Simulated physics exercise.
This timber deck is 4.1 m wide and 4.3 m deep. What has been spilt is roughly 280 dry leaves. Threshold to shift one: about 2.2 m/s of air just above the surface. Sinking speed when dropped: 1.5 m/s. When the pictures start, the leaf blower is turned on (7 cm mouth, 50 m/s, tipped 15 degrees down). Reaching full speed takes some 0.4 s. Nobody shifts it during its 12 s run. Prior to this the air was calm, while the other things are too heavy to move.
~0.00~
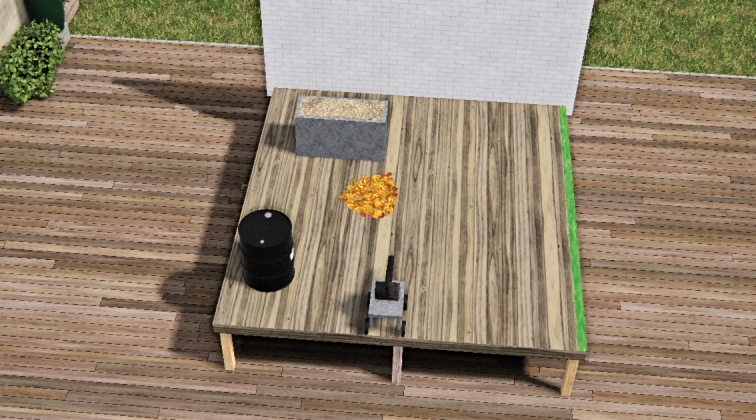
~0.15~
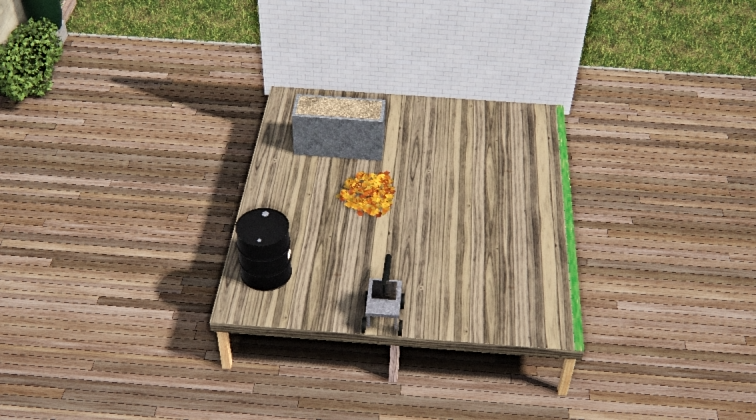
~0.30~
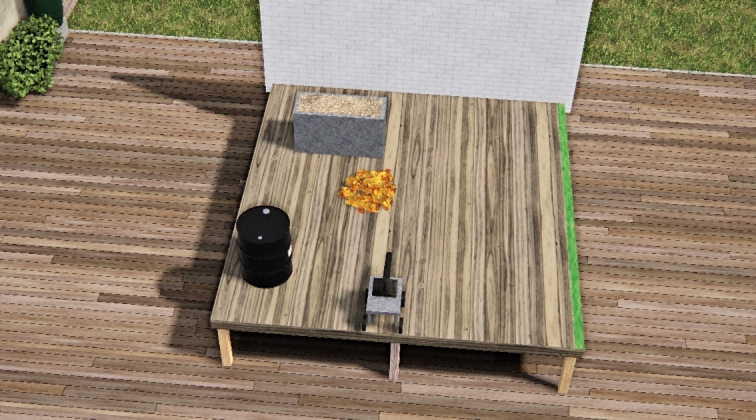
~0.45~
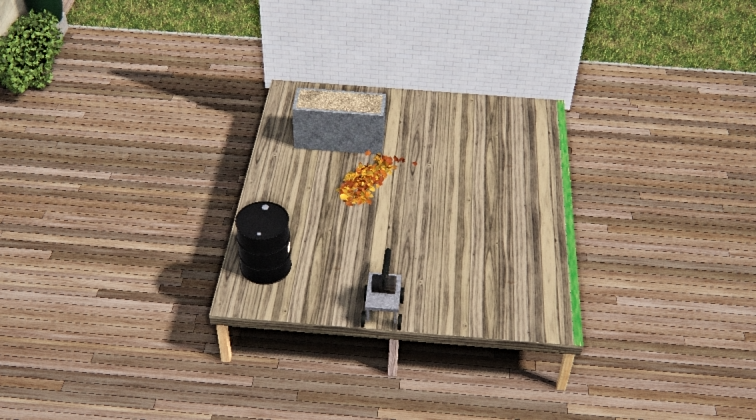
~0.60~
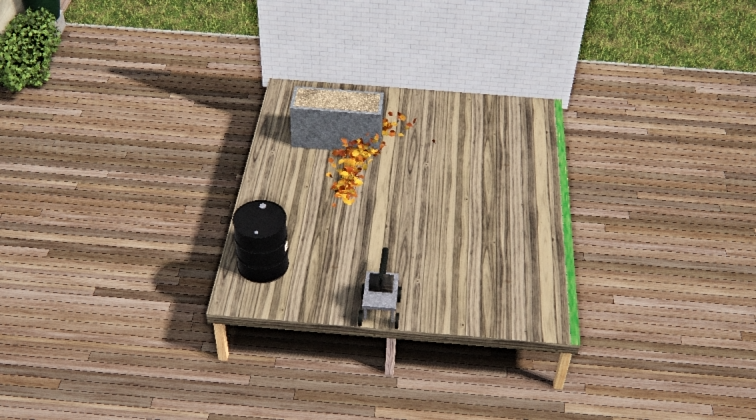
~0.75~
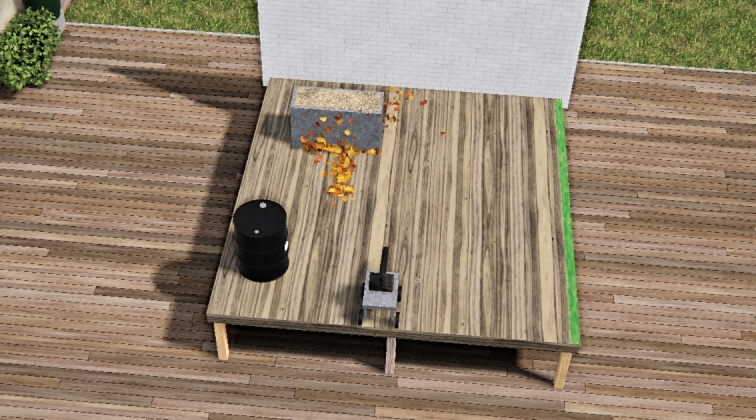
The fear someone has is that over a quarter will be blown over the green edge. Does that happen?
My guess is the share off that edge keeps within a quarter.
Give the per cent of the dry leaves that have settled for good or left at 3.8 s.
Roughly 60 % of them.
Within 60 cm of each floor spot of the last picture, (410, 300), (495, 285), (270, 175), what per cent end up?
0 %, 0 %, 30 %.
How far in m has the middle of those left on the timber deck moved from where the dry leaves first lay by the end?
1.4 m.
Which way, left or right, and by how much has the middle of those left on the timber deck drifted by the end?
It drifted leftward some 1.2 m.
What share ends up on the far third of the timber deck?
Roughly 15 in a hundred.
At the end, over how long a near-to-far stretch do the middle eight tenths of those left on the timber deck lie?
About 0.4 m from near to far.
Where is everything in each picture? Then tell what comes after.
The middle of the dry leaves is near (371, 196), none has stirred yet and the mouth of the leaf blower is at (391, 258), in the first frame.
The middle of the dry leaves is near (368, 193), none has stirred yet and the green edge is centred on (573, 213), in the second frame.
The middle of the dry leaves is near (369, 191), none has stirred yet, the top of a planter is at (340, 105) and the top of a barrel is at (263, 224), in the third frame.
The middle of the dry leaves is near (366, 178), the farthest in sight from the leaf blower is at (377, 159) and about 50 % have left their places, in the fourth frame.
The middle of the dry leaves is near (354, 161), the farthest in sight from the leaf blower is at (402, 118) and about 80 % have left their places, in the fifth frame.
The middle of the dry leaves is near (347, 151), the farthest in sight from the leaf blower is at (394, 89) and about 95 % have left their places, in the sixth frame.
After 2.4 s, 0 % are over the green edge; the middle of those still in play is near (277, 144); 44 % have settled or left.
After 3.8 s, 1 % are over the green edge; the middle of those still in play is near (277, 144); 58 % have settled or left.
After 6.6 s, 2 % are over the green edge; the middle of those still in play is near (275, 144); 71 % have settled or left.
After 12.0 s, at the end, 4 % are over the green edge; the middle of those still in play is near (275, 144).
